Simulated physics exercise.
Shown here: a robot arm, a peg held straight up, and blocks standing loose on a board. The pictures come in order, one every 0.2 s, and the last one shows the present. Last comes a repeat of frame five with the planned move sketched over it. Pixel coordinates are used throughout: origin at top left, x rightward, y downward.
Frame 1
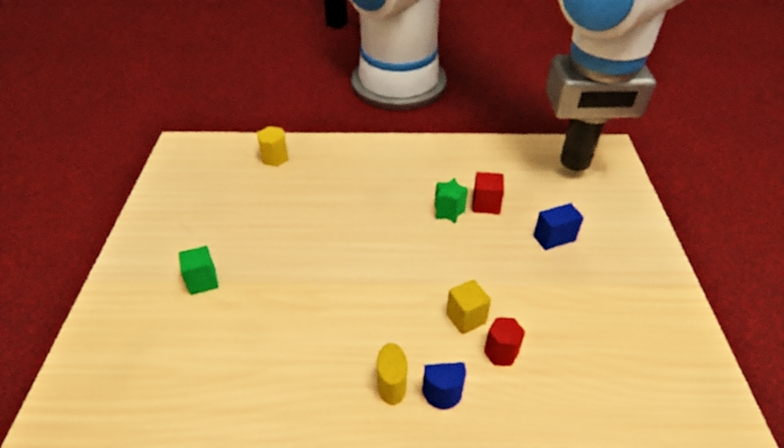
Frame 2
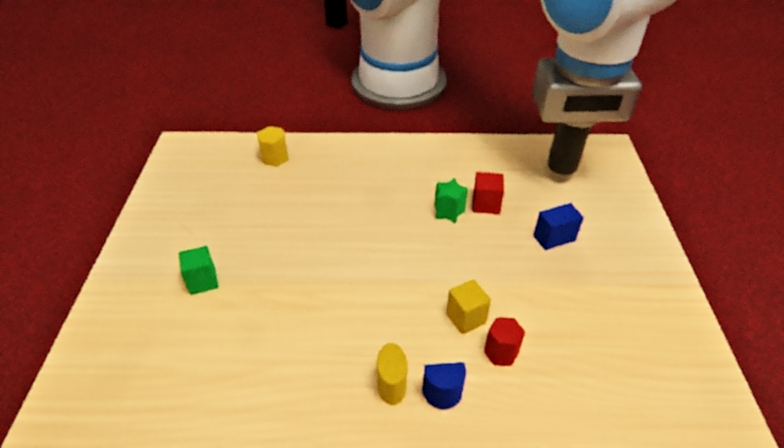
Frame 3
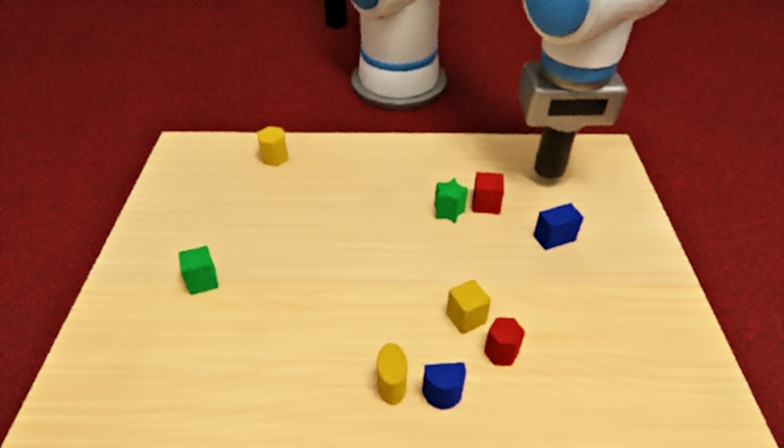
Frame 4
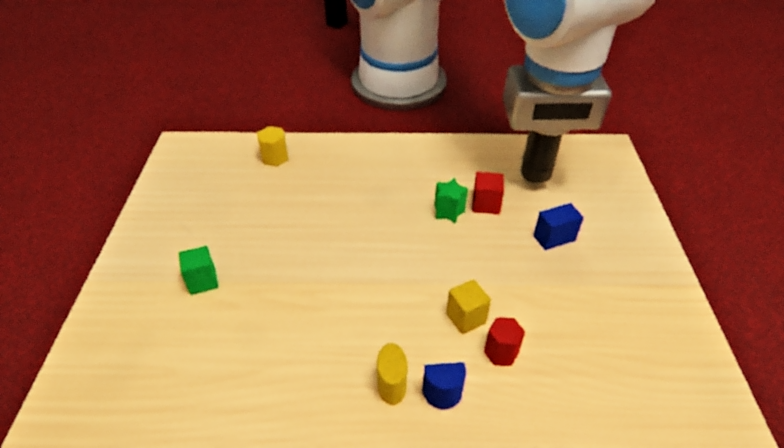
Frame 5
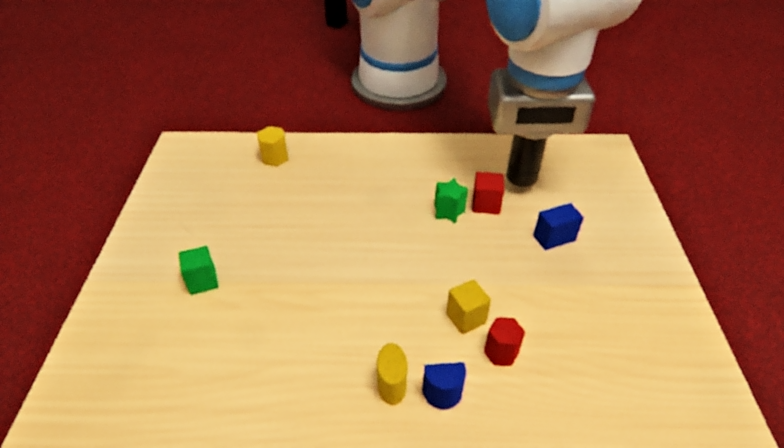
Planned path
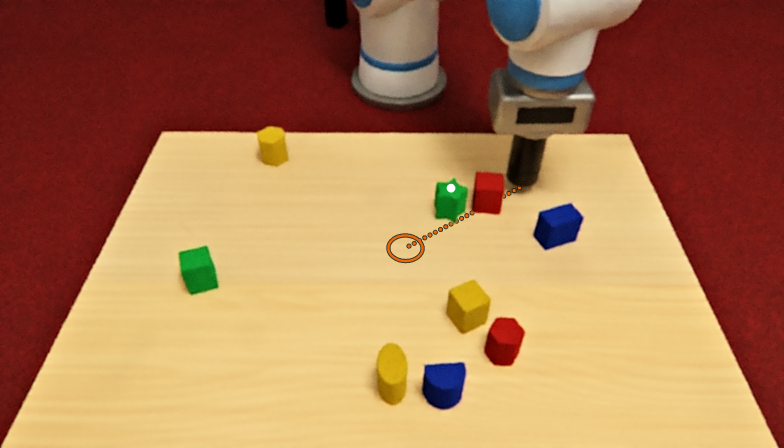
Robot arm sliding an upright black peg leftward along the board's far edge toward a red block, while the coloured blocks stay still.
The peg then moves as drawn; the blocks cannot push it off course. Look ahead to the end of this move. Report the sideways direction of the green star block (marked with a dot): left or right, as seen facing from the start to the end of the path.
That's a shift to the right.
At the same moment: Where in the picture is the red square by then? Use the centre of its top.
In the picture, that point is around (428, 243).
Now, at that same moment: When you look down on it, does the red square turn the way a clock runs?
Final answer: No.
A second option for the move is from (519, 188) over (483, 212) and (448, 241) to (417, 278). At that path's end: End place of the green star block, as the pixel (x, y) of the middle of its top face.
By then it is at (424, 195).
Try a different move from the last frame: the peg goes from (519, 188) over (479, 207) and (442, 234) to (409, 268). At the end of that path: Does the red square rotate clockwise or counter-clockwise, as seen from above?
From above, the red square will be seen to turn anti-clockwise.
Path on the board, from (519, 188) to (405, 248); the dot is on the green star block.
What follows on the original path. One third of the way, peg (486, 196); green star block (436, 193), turned 40° clockwise; red square (465, 199), turned 20° anticlockwise.
Two thirds of the way, peg (447, 217); green star block (416, 197), turned 110° clockwise; red square (442, 225), turned 85° anticlockwise.
At the end, peg (406, 238); green star block (402, 200), turned 175° clockwise; red square (428, 243), turned 130° anticlockwise; blue rectangle in place.
